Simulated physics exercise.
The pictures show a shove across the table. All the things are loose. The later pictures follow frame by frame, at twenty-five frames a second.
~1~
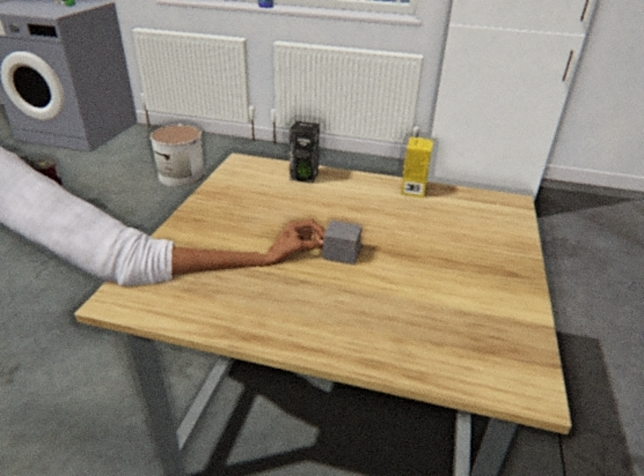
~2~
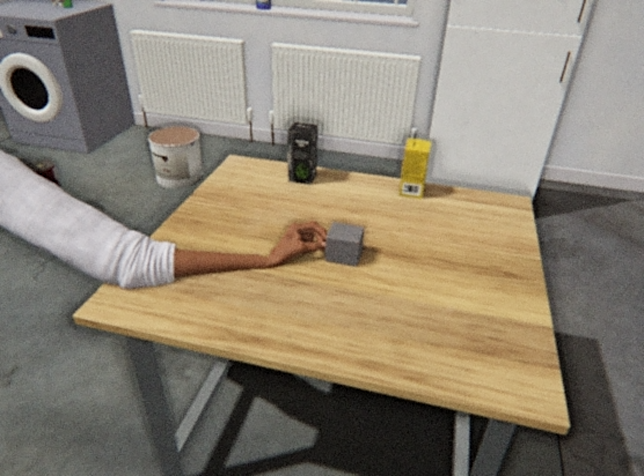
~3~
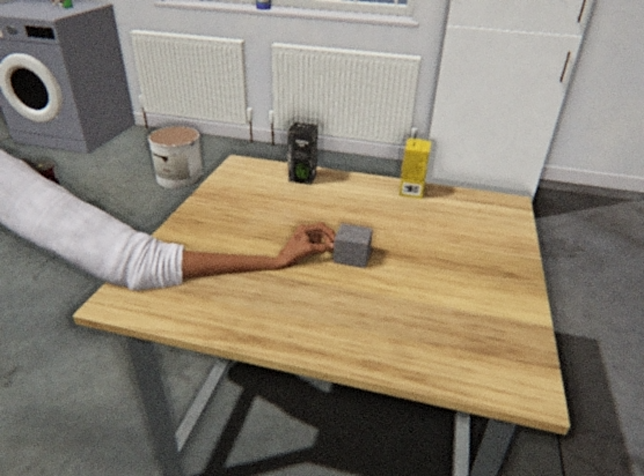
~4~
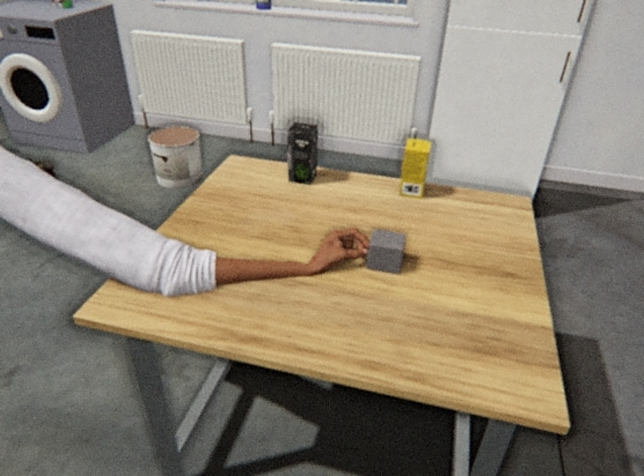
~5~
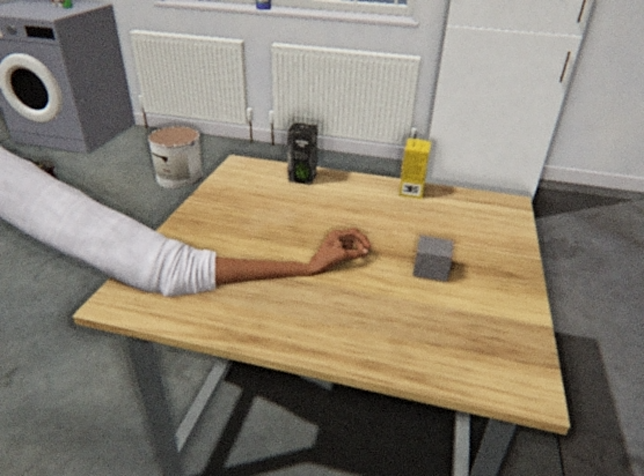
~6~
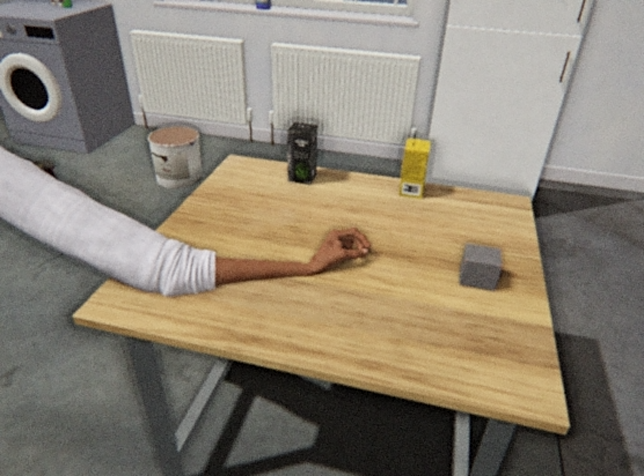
On a wooden table, a hand pushing a small grey block rightward, then staying still as the block slides farther right.
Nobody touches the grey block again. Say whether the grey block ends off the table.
The grey block drops to the floor.
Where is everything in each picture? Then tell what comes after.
Under the hand; grey block (342, 242), in the first picture.
Under the hand; grey block (345, 244), in the second picture.
Under the hand; grey block (353, 246), in the third picture.
Grey block (386, 252), in the fourth picture.
Grey block (433, 258) displaced about its own width, in the fifth picture.
Grey block (480, 267) displaced well along, in the sixth picture.
Then, 0.10 s past the last view, grey block now off the table.
Then, 0.30 s past the last view, things are still on the move.
Then, 0.50 s past the last view, as before.
Finally, off the table, grey block.
